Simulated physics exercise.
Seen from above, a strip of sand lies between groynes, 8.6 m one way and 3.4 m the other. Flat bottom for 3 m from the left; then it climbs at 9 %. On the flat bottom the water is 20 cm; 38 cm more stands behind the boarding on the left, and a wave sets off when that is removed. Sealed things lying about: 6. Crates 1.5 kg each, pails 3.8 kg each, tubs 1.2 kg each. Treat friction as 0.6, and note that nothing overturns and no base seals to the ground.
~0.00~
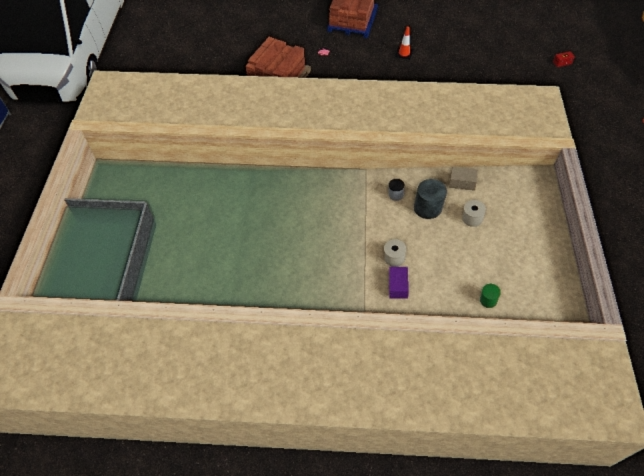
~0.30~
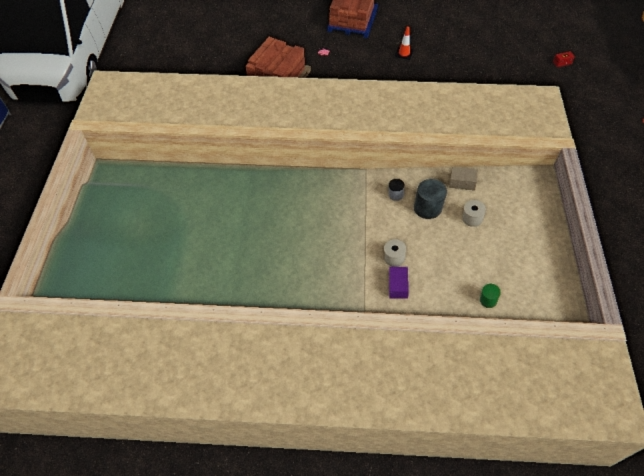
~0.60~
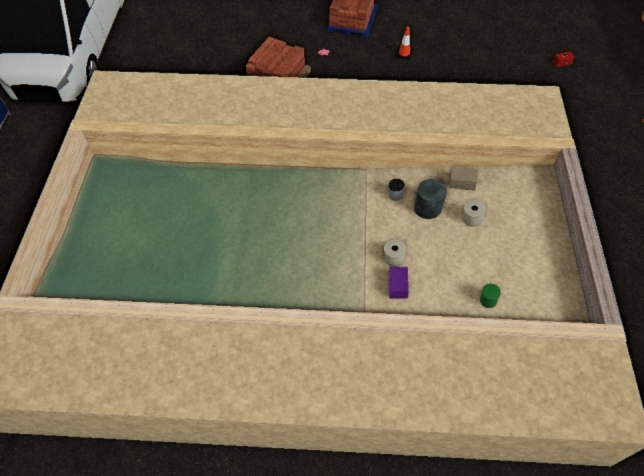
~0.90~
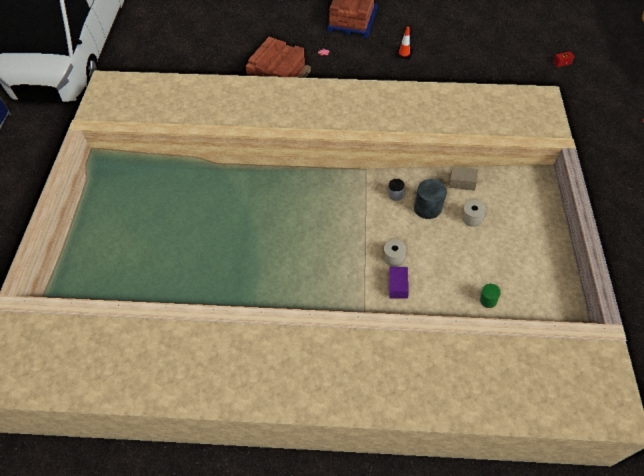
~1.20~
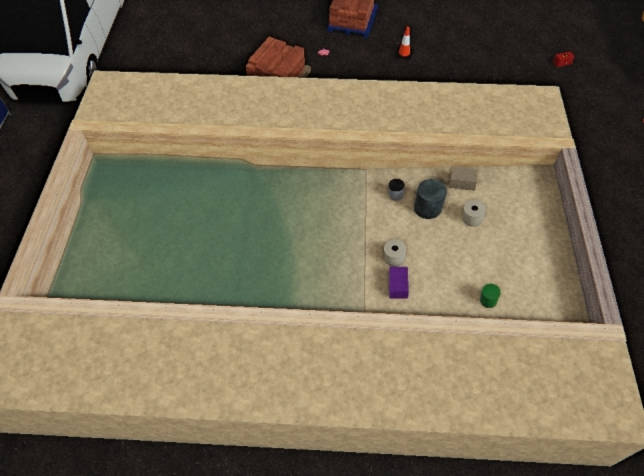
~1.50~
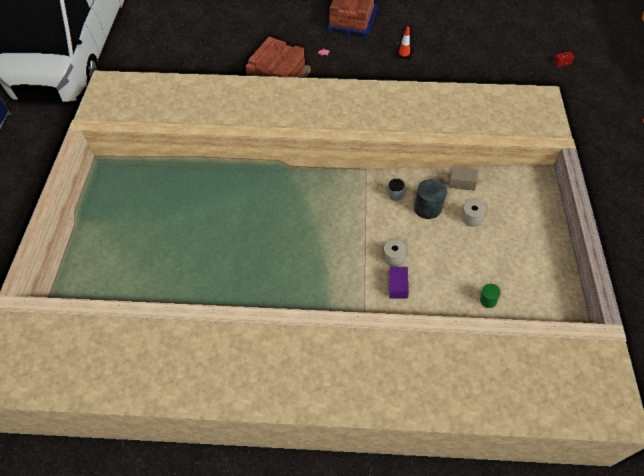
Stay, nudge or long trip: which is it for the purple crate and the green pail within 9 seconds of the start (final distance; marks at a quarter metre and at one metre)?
By the end the purple crate has been washed far, and the green pail has not really moved.
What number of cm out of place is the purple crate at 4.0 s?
Some 200 cm from the start.
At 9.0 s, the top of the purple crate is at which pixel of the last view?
By that time it sits near (291, 281).
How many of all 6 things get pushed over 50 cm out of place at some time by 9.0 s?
That comes to 5.
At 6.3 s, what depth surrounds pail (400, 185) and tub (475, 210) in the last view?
Close to 3 and 3 centimetres.
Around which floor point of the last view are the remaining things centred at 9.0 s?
Mean floor pixel: About (370, 267).
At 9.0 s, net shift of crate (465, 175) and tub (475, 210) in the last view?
One is off by 300 cm, the other by 350 cm, in the order asked.
After 2.1 s the purple crate is near (406, 279), 0.1 m from its start, aground; the green pail is near (493, 292), 0.0 m from its start, aground; 0 afloat.
After 4.0 s the purple crate is near (513, 258), 1.8 m from its start, aground; the green pail is near (493, 292), 0.0 m from its start, aground; 1 afloat.
After 6.3 s the purple crate is near (480, 263), 1.3 m from its start, afloat; the green pail is near (493, 292), 0.0 m from its start, aground; 4 afloat.
After 9.0 s the purple crate is near (291, 281), 1.7 m from its start, afloat; the green pail is near (493, 292), 0.0 m from its start, aground; 3 afloat.
